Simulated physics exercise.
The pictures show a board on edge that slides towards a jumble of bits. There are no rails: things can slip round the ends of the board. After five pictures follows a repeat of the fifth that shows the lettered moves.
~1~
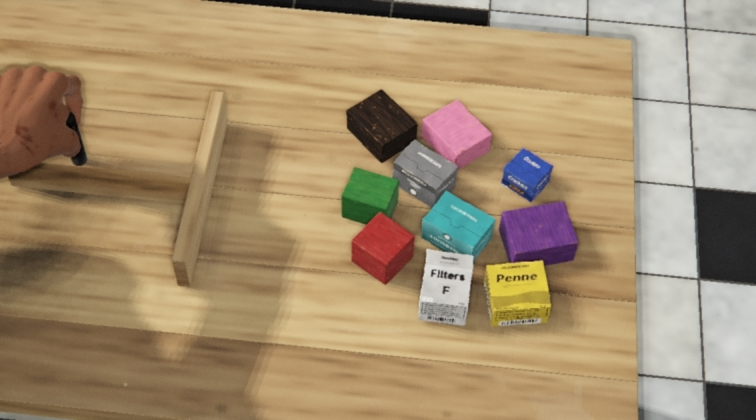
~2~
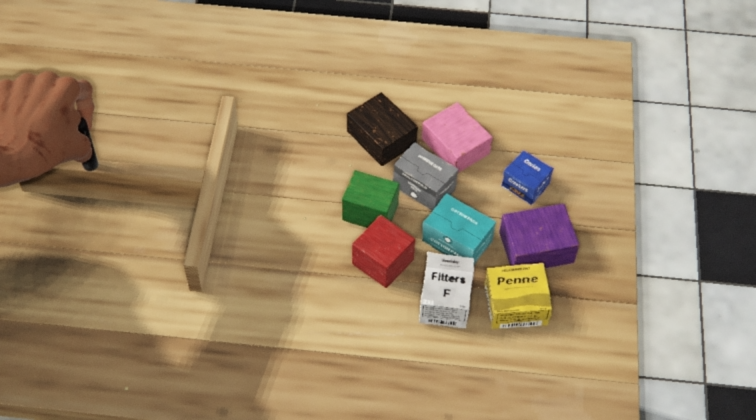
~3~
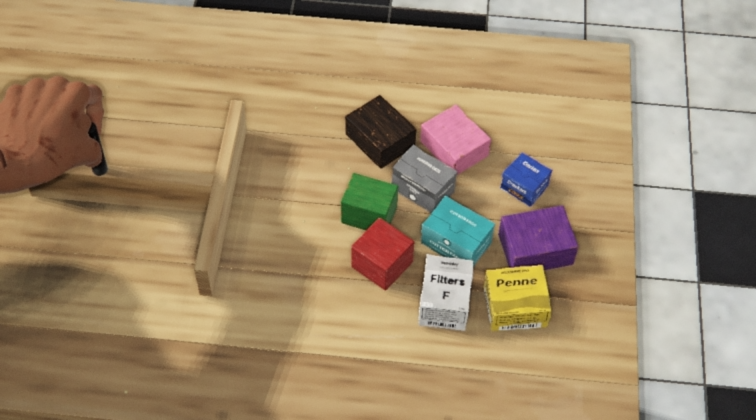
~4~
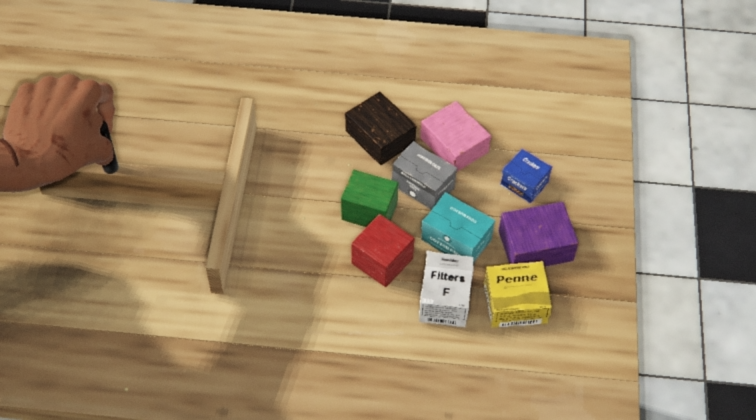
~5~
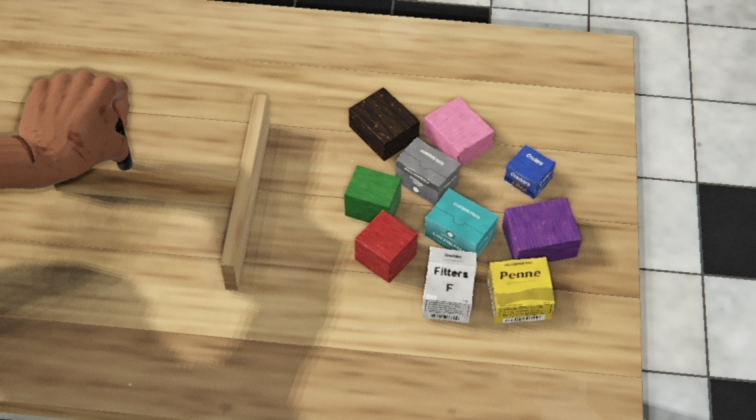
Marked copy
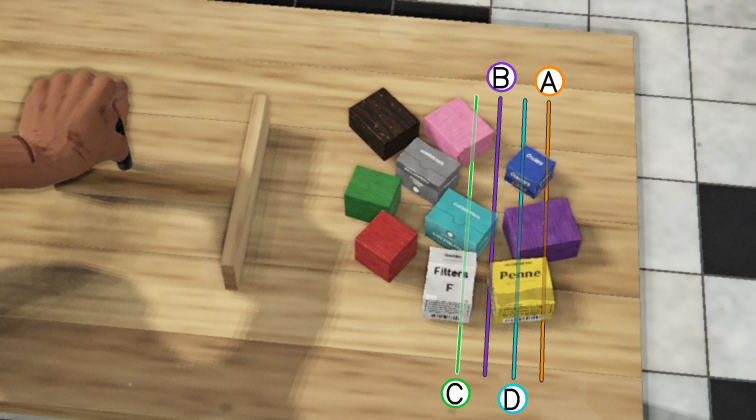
In the video, a hand at the left holds a thin handle and pushes an upright wooden board a short way rightward across a wooden table, while a cluster of colourful boxes and blocks sits still on the right.
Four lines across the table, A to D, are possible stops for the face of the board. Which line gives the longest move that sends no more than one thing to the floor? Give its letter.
No farther than A.
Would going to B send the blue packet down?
No.
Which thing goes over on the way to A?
The purple block goes over.
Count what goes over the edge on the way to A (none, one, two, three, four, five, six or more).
One.
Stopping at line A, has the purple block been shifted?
Yes.
On the marked copy, A at (546, 231); B at (493, 226); C at (468, 224); D at (520, 228).
Following A. Soon after the start, board (353, 185); black block (394, 121); green block (386, 196).
Later, board (464, 195); purple block (601, 239); yellow packet (555, 301).
In the end, board (545, 202); purple block over the edge; blue packet (623, 174); one fallen.
As for the rest, B is within the limit but short; C is within the limit but short; D is within the limit but short.
